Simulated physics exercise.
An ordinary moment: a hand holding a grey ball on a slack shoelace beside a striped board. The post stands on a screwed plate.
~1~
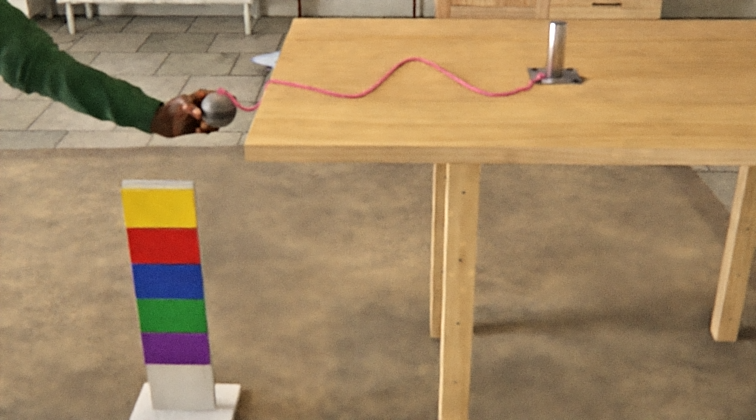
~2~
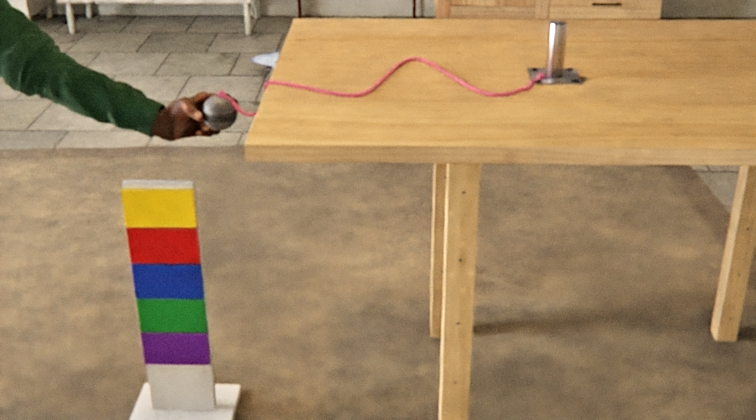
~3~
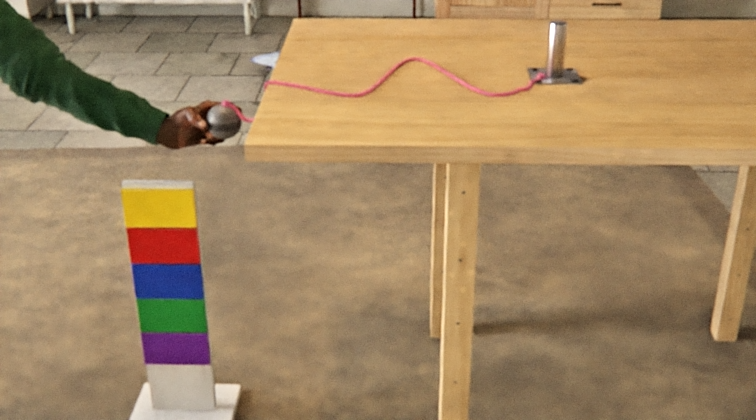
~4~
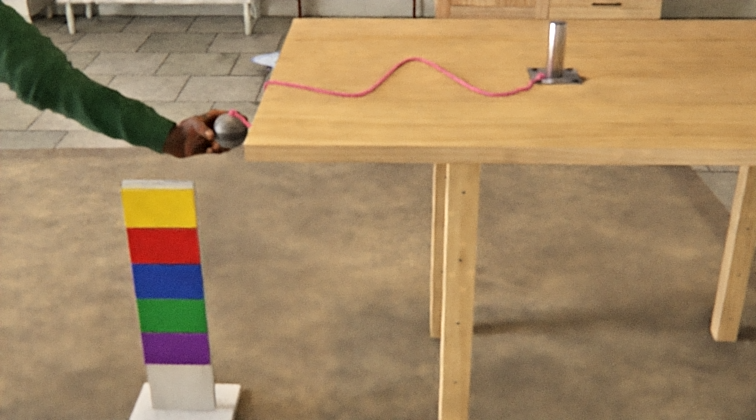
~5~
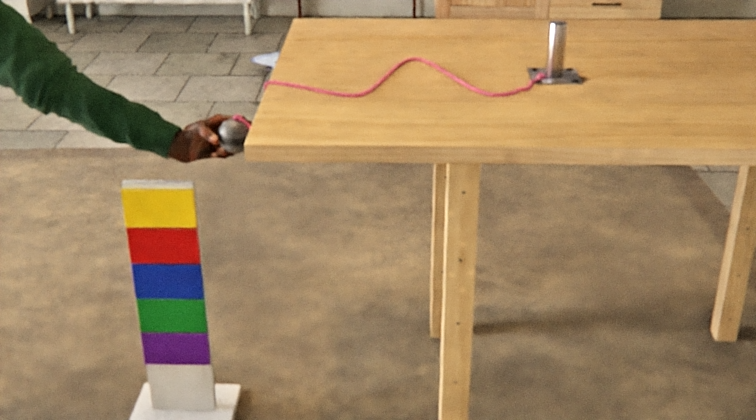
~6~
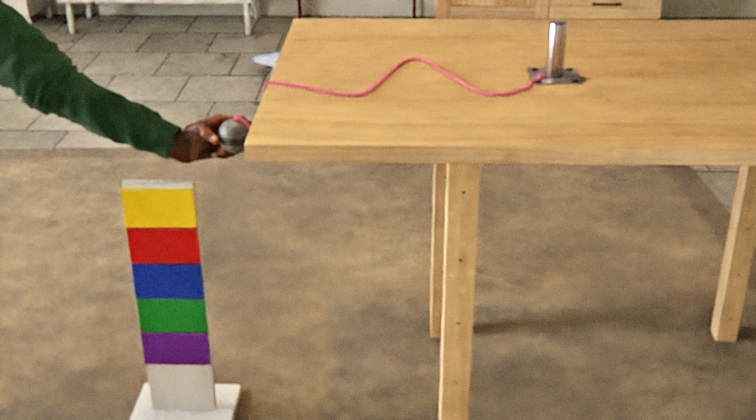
An arm in a dark green sleeve reaches in from the left, its hand holding a grey ball beside a light wooden table, seen from a fixed, slightly raised view. A slack pink shoelace winds across the tabletop to a metal post on a screwed plate, above a board striped yellow, red, blue, green and purple. The hand moves the ball slightly down and right to the table's edge, then stays nearly still.
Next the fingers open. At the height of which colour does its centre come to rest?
At green.
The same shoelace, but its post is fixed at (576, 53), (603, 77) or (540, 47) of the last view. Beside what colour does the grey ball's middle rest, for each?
In that order: Blue; blue; green.
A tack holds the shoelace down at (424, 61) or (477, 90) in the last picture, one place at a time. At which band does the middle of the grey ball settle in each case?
Try by try: Red; blue.
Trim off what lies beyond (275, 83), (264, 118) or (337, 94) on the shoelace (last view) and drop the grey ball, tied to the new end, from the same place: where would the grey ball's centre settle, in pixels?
The places are (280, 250), (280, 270) and (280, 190).
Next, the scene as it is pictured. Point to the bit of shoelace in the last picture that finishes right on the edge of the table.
It lies at about (392, 72).
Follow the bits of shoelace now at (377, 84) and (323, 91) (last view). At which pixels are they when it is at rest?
About (272, 120), and the other about (276, 187).
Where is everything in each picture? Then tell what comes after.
The first frame shows grey ball (219, 110); yellow (159, 210); red (163, 247); blue (167, 282); green (171, 317); purple (175, 350).
The second frame shows grey ball (220, 113); shoelace through (526, 89) (457, 80) (404, 62) (371, 91) (287, 84).
The third frame shows grey ball (224, 122).
The fourth frame shows grey ball (231, 131); shoelace through (526, 89) (457, 80) (404, 62) (371, 91) (287, 84).
The fifth frame shows grey ball (235, 136).
The sixth frame shows grey ball (235, 136); shoelace through (526, 89) (457, 80) (404, 62) (371, 91) (287, 84).
Soon after, ball near (279, 290); level with blue.
Then, ball near (287, 317); level with green.
At rest, ball near (287, 319); level with green. Its centre hangs level with the green band.
